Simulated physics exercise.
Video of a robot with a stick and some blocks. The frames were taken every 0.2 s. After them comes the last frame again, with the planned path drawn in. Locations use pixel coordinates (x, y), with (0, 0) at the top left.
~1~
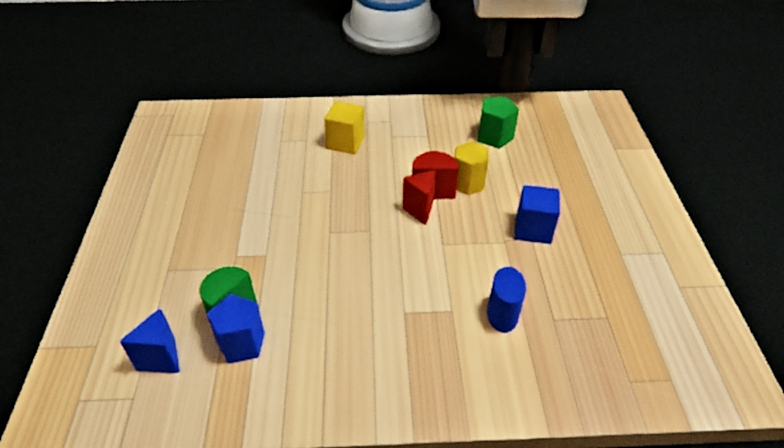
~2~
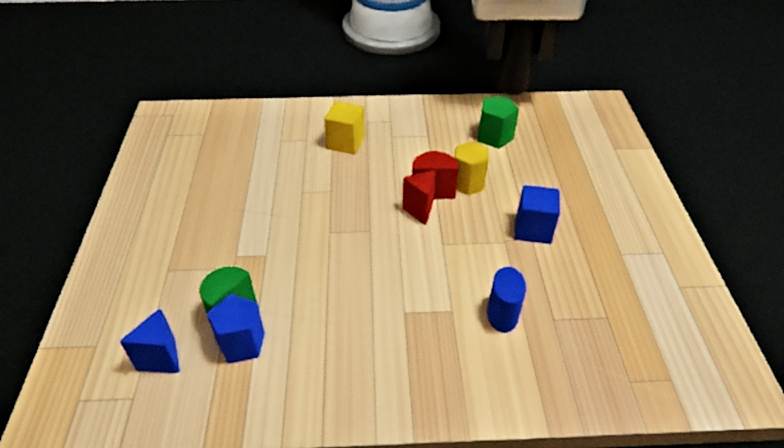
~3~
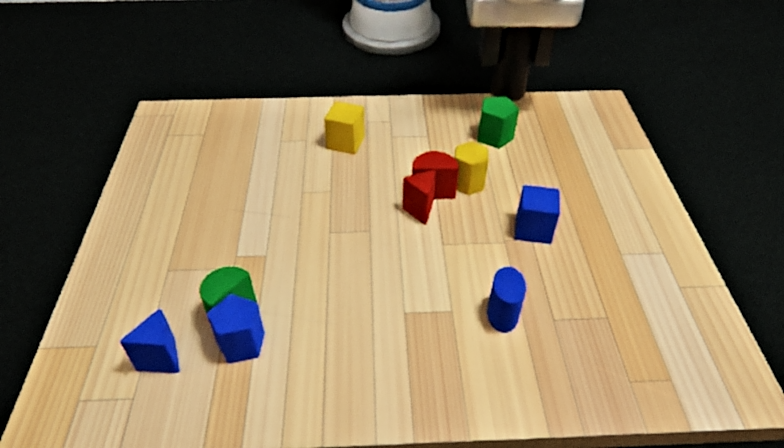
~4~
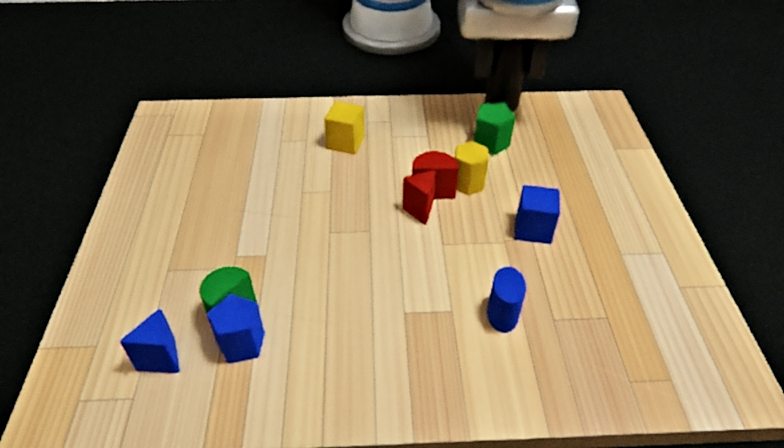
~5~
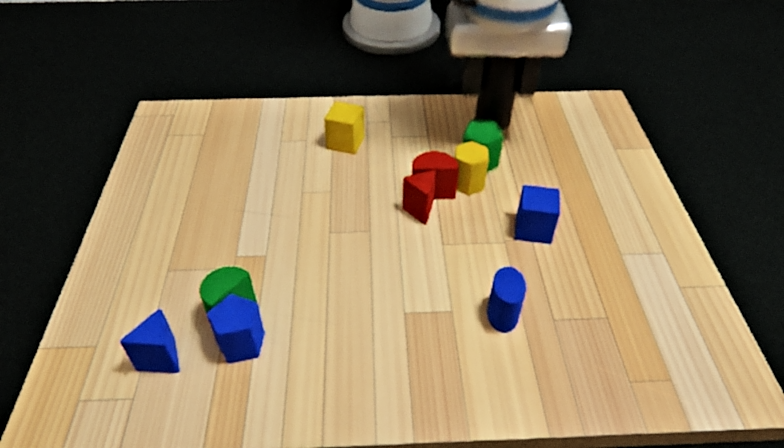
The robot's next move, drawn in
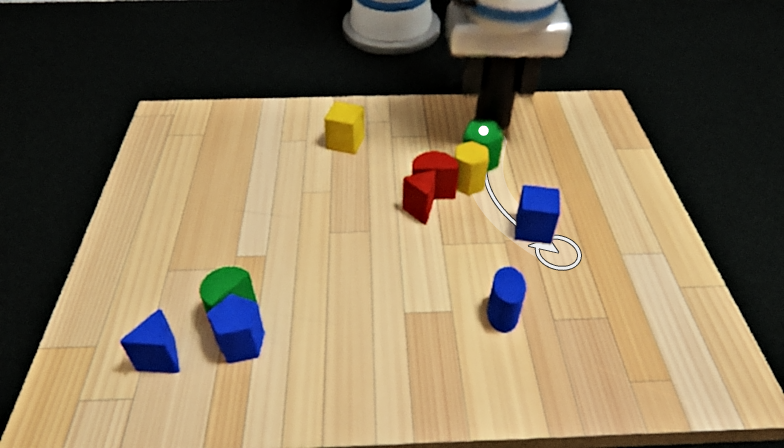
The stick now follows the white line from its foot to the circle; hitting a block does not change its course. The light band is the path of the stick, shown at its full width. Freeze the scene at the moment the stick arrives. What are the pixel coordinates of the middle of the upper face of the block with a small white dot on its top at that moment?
Most likely (483, 200).
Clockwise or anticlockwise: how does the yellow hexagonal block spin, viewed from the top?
The block turns clockwise.
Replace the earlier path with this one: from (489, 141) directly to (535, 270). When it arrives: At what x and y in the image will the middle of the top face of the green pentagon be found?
When the path ends, it will be at (487, 201).
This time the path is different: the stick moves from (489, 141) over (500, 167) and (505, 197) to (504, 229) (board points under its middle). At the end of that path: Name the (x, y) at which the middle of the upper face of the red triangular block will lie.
Its top centre lands on (403, 187).
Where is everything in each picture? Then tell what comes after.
The first frame shows tip of the stick (513, 83), middles of tops, red D-shaped block (435, 160), yellow hexagonal block (472, 152), green pentagon (499, 106), blue square piece (541, 198).
The second frame shows stick (511, 86), nothing pushed.
The third frame shows stick (508, 93), nothing pushed.
The fourth frame shows stick (501, 104), green pentagon (496, 112).
The fifth frame shows stick (492, 122), red D-shaped block (435, 160), yellow hexagonal block (472, 152), green pentagon (484, 131), blue square piece (541, 198).
The line goes from (489, 141) via (486, 177) and (508, 217), ending at (558, 252); the dot is on the green pentagon.
The first path, step by step. One third of the way, stick (489, 158); red D-shaped block (429, 164), turned 30° clockwise; yellow hexagonal block (459, 190); green pentagon (477, 169).
Two thirds of the way, stick (513, 198); red D-shaped block (429, 164), turned 30° clockwise; yellow hexagonal block (442, 203), turned 50° clockwise; green pentagon (483, 200), turned 65° clockwise; blue square piece (554, 208).
At the end, stick (564, 234); red D-shaped block (429, 164), turned 30° clockwise; yellow hexagonal block (442, 203), turned 50° clockwise; green pentagon (483, 200), turned 65° clockwise; blue square piece (607, 248).
